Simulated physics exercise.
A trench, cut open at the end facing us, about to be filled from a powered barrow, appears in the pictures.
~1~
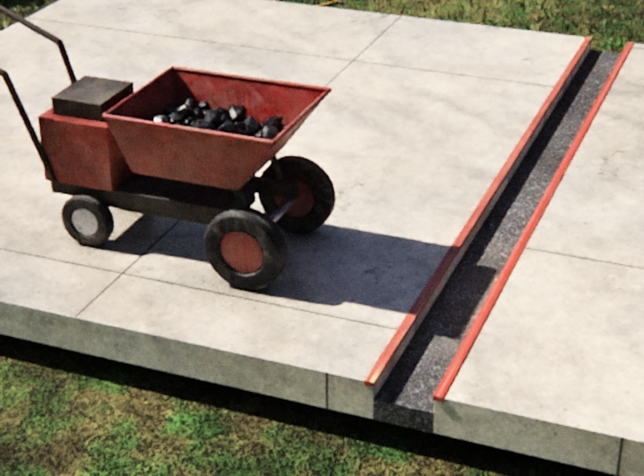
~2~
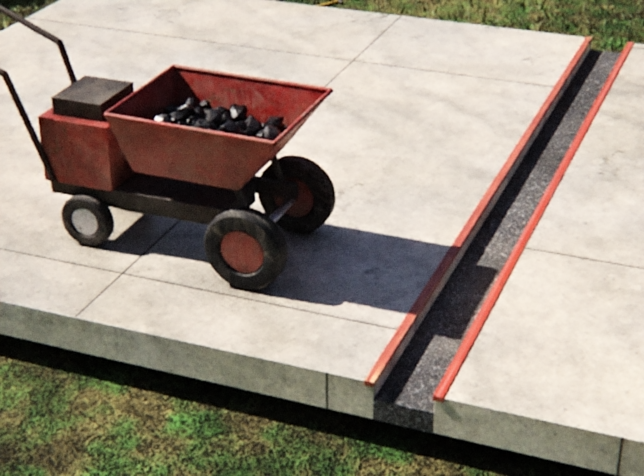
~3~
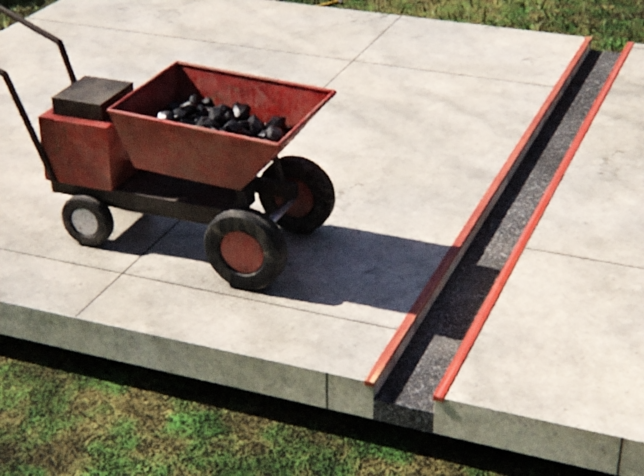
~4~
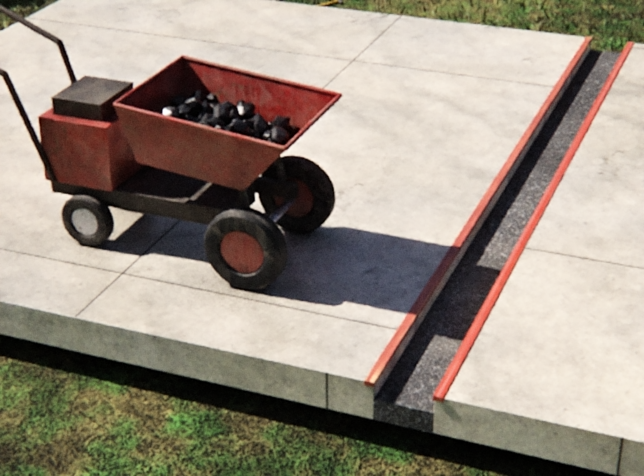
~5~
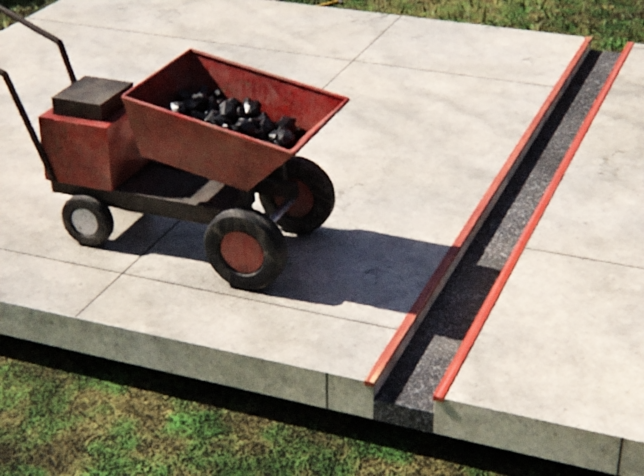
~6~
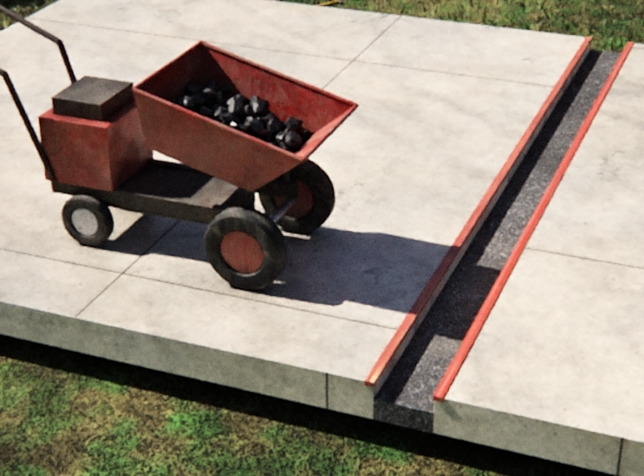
Red skip of dark lumps gradually tilting forward on a stationary wheeled barrow, left of a narrow red-edged trench in pale concrete.
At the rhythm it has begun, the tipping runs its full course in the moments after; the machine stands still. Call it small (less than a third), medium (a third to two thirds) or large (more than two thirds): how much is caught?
Medium.
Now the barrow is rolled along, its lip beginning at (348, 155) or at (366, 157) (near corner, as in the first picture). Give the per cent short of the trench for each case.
That comes to some 0 in a hundred for the first try and some 0 in a hundred for the second.
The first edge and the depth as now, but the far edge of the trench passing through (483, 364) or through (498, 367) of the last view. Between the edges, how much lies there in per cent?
The first try lands around 50 %, the second around 50 %.
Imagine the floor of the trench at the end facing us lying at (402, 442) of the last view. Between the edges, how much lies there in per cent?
Around 50 percent.
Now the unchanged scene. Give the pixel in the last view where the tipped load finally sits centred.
Around (442, 284).
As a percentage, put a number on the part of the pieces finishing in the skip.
Roughly 20 per cent.
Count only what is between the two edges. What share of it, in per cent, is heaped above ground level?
Close to 25 percent.
Shortly afterwards, skip tipped steeply; the whole lot in the skip.
Next, skip tipped right over; the bulk in the skip; near a quarter short of the trench; a little in or heaped over the trench.
Some moments later, skip tipped right over; near a quarter in the skip; near a third short of the trench; near half in or heaped over the trench; only a few beyond it.
In the end, skip tipped right over; near a quarter in the skip; near a third short of the trench; near half in or heaped over the trench; only a few beyond it.
